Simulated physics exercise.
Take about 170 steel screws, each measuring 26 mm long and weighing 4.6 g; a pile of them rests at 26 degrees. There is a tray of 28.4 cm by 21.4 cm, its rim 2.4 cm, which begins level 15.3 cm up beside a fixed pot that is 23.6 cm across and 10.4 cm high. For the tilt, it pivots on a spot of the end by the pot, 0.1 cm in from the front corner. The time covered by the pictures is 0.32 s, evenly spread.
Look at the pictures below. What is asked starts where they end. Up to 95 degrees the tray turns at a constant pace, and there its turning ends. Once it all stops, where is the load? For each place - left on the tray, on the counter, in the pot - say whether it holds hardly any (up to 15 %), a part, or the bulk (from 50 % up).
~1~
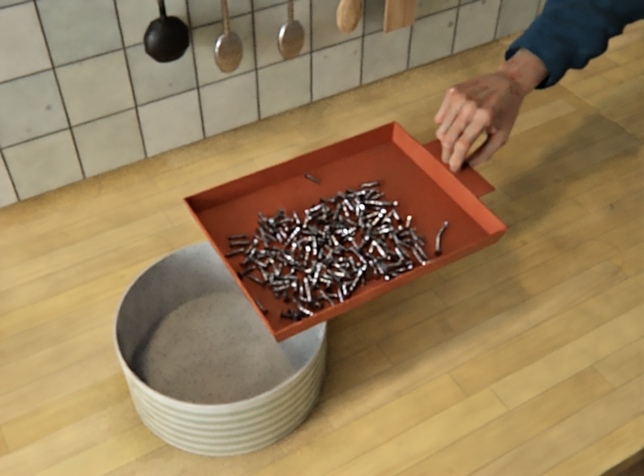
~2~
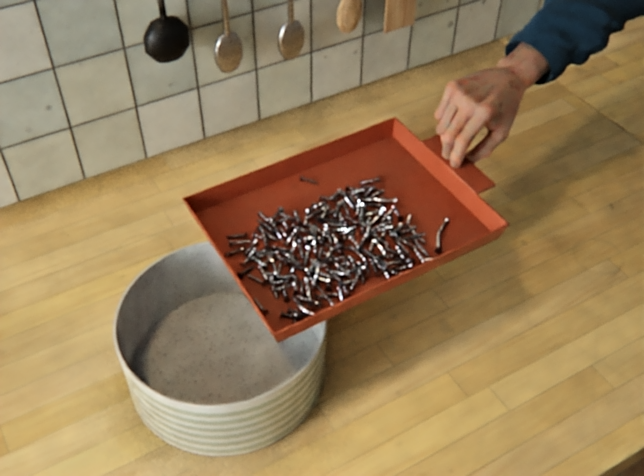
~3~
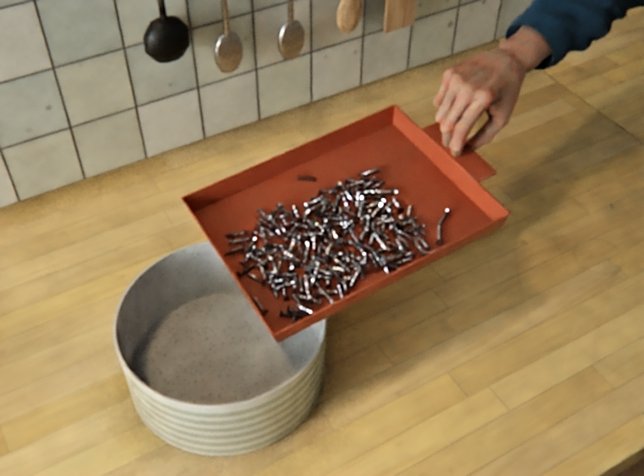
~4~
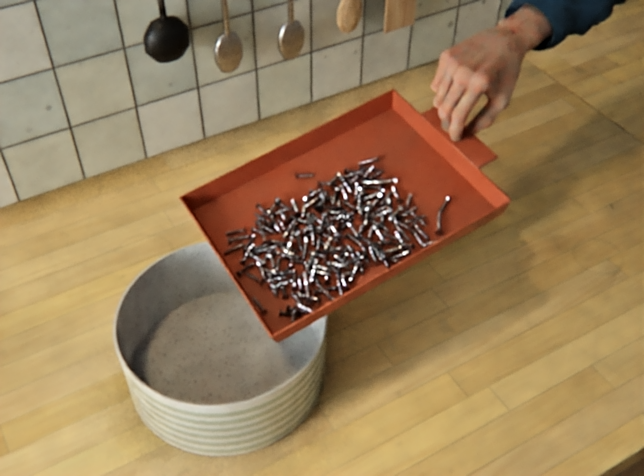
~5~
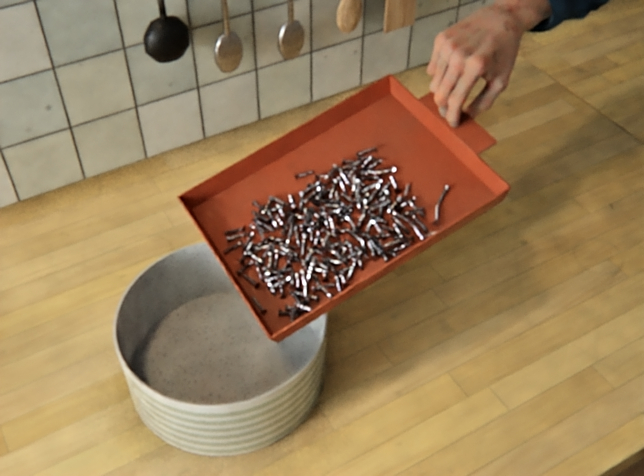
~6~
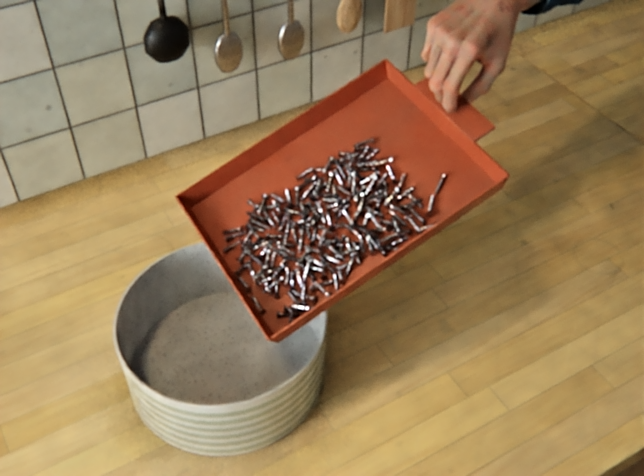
Tray: Hardly any; counter: Hardly any; pot: The bulk.
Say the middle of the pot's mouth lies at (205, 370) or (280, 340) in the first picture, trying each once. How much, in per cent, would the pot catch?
95 and 85 %.
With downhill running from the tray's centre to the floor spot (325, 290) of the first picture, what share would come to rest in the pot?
That comes to around 10 per cent.
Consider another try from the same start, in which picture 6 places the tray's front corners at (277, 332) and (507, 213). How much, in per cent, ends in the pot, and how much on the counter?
Per cent by place - pot 0, counter 100.
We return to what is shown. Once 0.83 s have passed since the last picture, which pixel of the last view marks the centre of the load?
Load centre est.: (229, 300) px.
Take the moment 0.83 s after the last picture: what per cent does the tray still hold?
About 80 per cent.
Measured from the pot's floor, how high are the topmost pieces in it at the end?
Roughly 2.5 centimetres.
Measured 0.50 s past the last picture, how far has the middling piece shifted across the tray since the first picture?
About 9 cm.
Then, 0.50 s after the last picture, tilt 56 degrees; the tray holds 100 %, the pot 0 %.
Then, 0.83 s after the last picture, tilt 80 degrees; the tray holds 80 %, the pot 15 %.
Then, 1.25 s after the last picture, tilt 95 degrees; the tray holds 0 %, the pot 90 %.
In the end, tray 0 %, counter 5 %, pot 95 %.
